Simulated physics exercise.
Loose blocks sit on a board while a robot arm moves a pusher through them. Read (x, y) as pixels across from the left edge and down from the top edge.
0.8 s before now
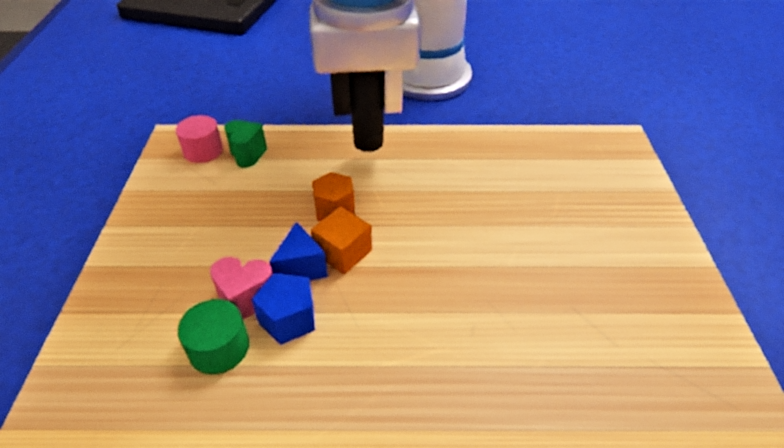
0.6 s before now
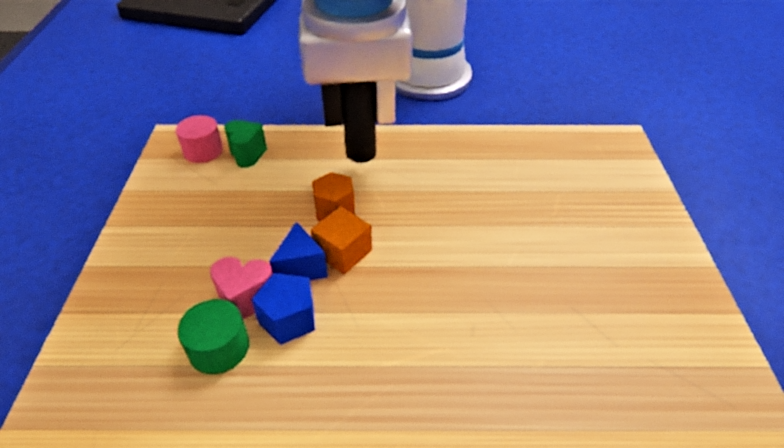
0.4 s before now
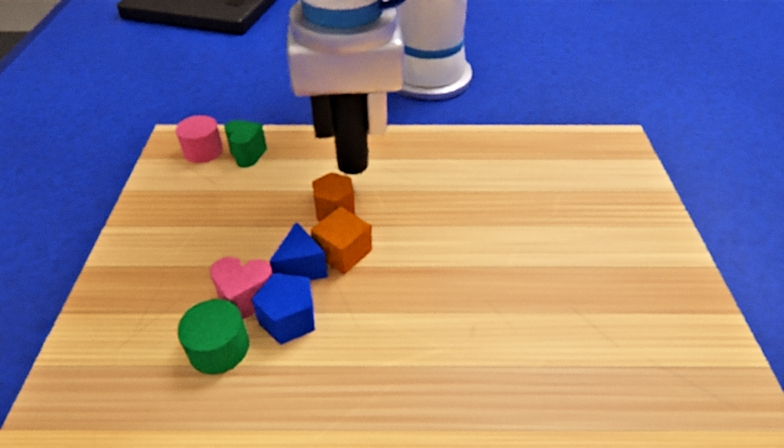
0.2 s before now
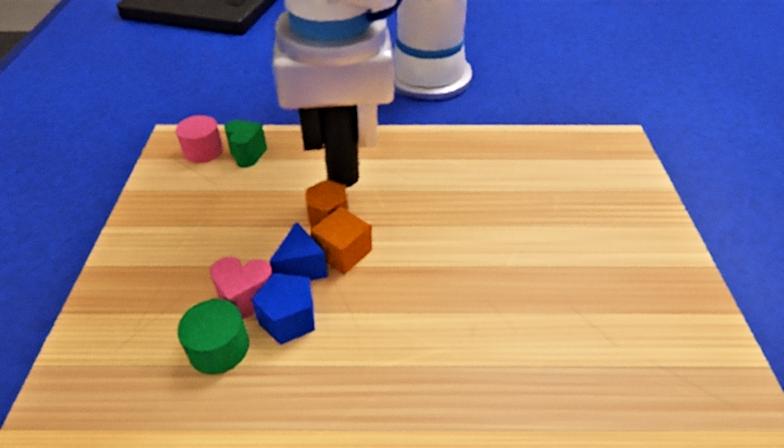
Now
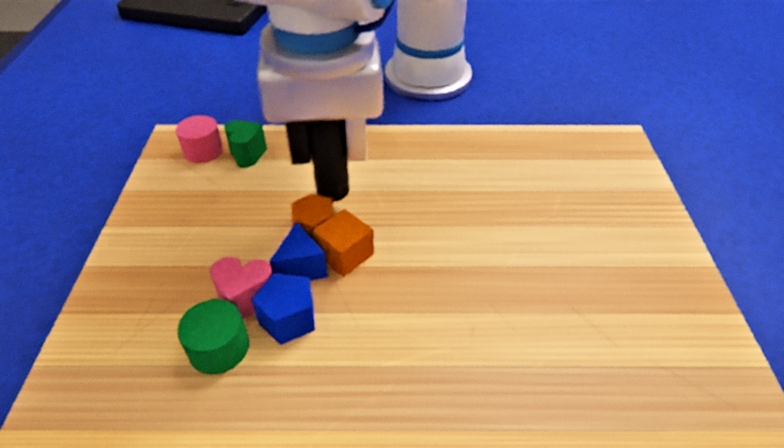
A robot arm with a black pusher works over a pale wooden board on a blue surface, seen from above and in front by a still camera. Pink and green blocks sit at the upper left, while orange, blue, pink and green blocks form a diagonal cluster left of centre. The pusher moves toward the viewer and slightly left, nudging the orange hexagonal block down-left beside the blue triangular piece, and the other orange block shifts barely.
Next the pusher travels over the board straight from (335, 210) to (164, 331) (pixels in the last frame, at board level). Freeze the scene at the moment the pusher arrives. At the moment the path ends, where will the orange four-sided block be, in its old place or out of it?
In the end it has not been moved.
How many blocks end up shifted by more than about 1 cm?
The answer will be at least three.
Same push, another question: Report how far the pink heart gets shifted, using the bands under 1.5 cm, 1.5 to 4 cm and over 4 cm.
Beyond 4 cm.
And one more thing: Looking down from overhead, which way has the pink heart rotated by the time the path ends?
From the top, the block rotates counterclockwise.
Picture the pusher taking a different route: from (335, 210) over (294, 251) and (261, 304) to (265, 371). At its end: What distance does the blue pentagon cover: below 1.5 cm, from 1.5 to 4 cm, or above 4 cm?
Distance: Above 4 cm.
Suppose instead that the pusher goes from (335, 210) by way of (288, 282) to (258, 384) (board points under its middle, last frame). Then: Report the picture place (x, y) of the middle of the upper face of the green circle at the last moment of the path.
My prediction: (183, 342).
What follows on the original path. One third of the way, pusher at (281, 227); pink heart at (233, 280), turned 25° clockwise; blue triangular piece at (281, 265), turned 80° anticlockwise; orange hexagonal block at (251, 245).
Two thirds of the way, pusher at (223, 267); pink heart at (160, 319); blue triangular piece at (281, 266), turned 85° anticlockwise; orange hexagonal block at (181, 282), turned 30° clockwise.
At the end, pusher at (155, 313); pink heart at (119, 352), turned 50° anticlockwise; blue triangular piece at (281, 266), turned 85° anticlockwise; orange hexagonal block at (104, 314), turned 60° clockwise; orange four-sided block still.
